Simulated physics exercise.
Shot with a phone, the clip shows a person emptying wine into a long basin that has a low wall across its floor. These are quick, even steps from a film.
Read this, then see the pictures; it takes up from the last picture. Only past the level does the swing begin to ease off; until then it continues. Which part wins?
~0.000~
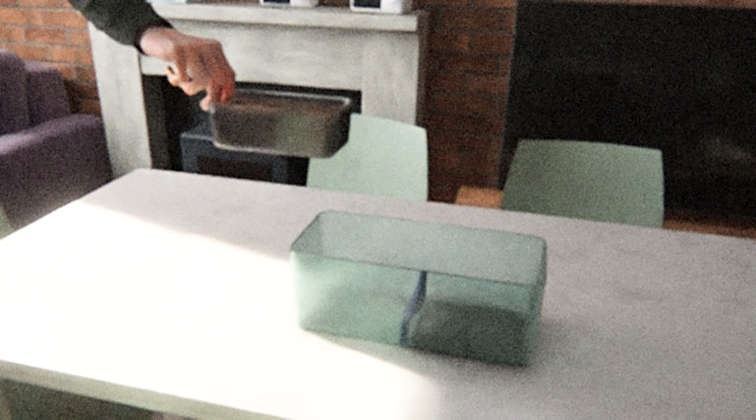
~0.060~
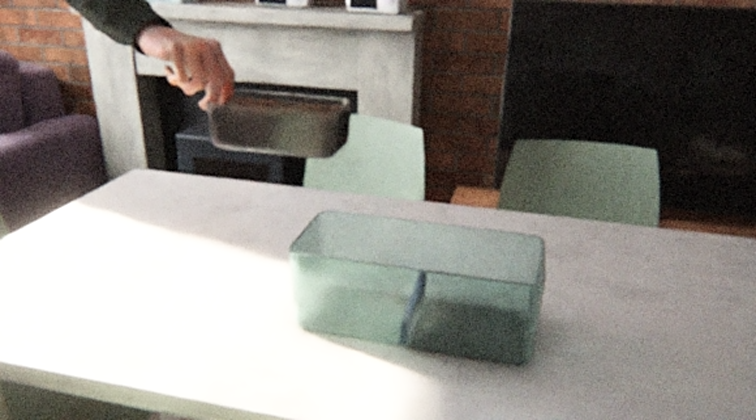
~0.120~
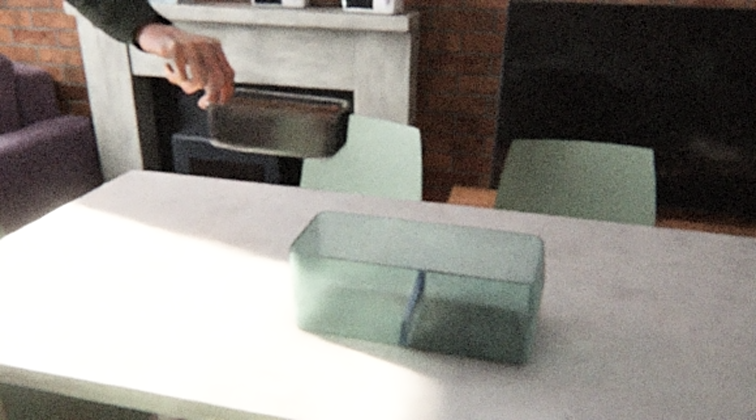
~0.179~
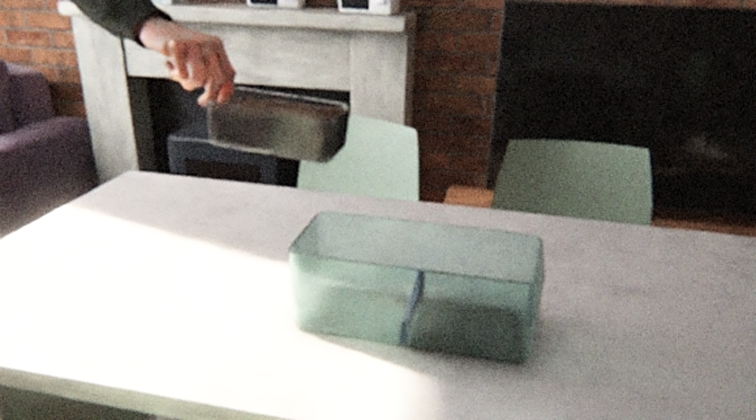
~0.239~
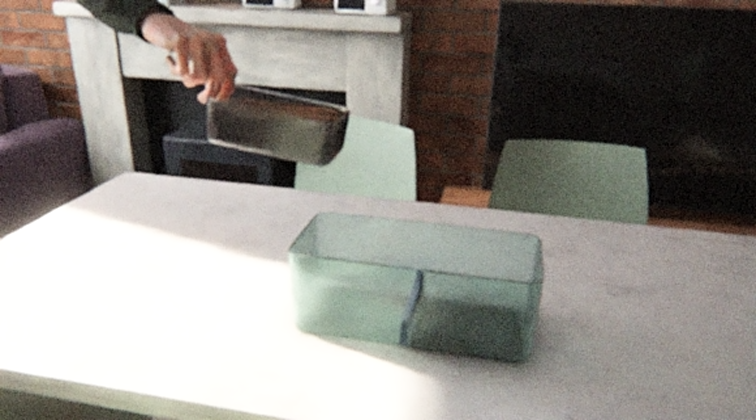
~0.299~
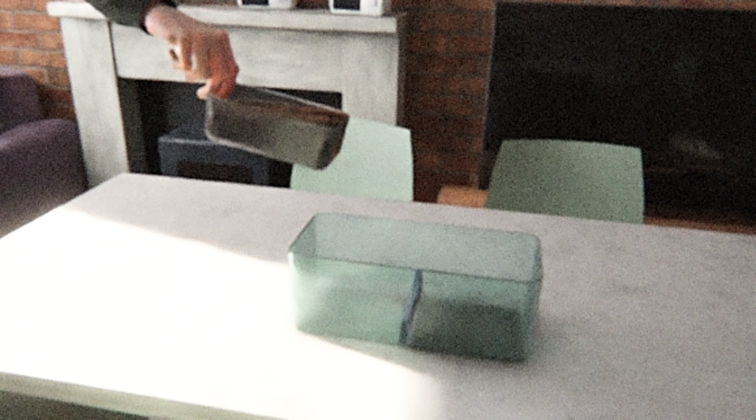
I expect the leftmost section to hold the most.
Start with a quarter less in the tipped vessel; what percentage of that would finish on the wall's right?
Near 5 in a hundred.
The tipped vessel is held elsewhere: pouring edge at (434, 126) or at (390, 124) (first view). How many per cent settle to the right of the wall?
First about 80, then 65 per cent.
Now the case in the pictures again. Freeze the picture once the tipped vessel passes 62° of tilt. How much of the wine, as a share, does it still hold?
It still holds around 25 per cent there.
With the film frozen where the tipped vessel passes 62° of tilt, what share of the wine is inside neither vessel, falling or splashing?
It's close to 40 per cent.
Then, 0.79 s in, the tilt is 62° and 26 per cent is still to pour, 25 is left of the wall and 6 right of it.
Then, 1.14 s in, the tilt is 97° and 5 per cent is still to pour, 65 is left of the wall and 20 right of it.
Then, 1.51 s in, the tilt is 107° and 0 per cent is still to pour, 67 is left of the wall and 25 right of it.
Then, 1.92 s in, the tilt is 107° and 0 per cent is still to pour, 67 is left of the wall and 25 right of it.
Finally, 67 per cent lies left of the wall, 25 right of it and 8 outside.
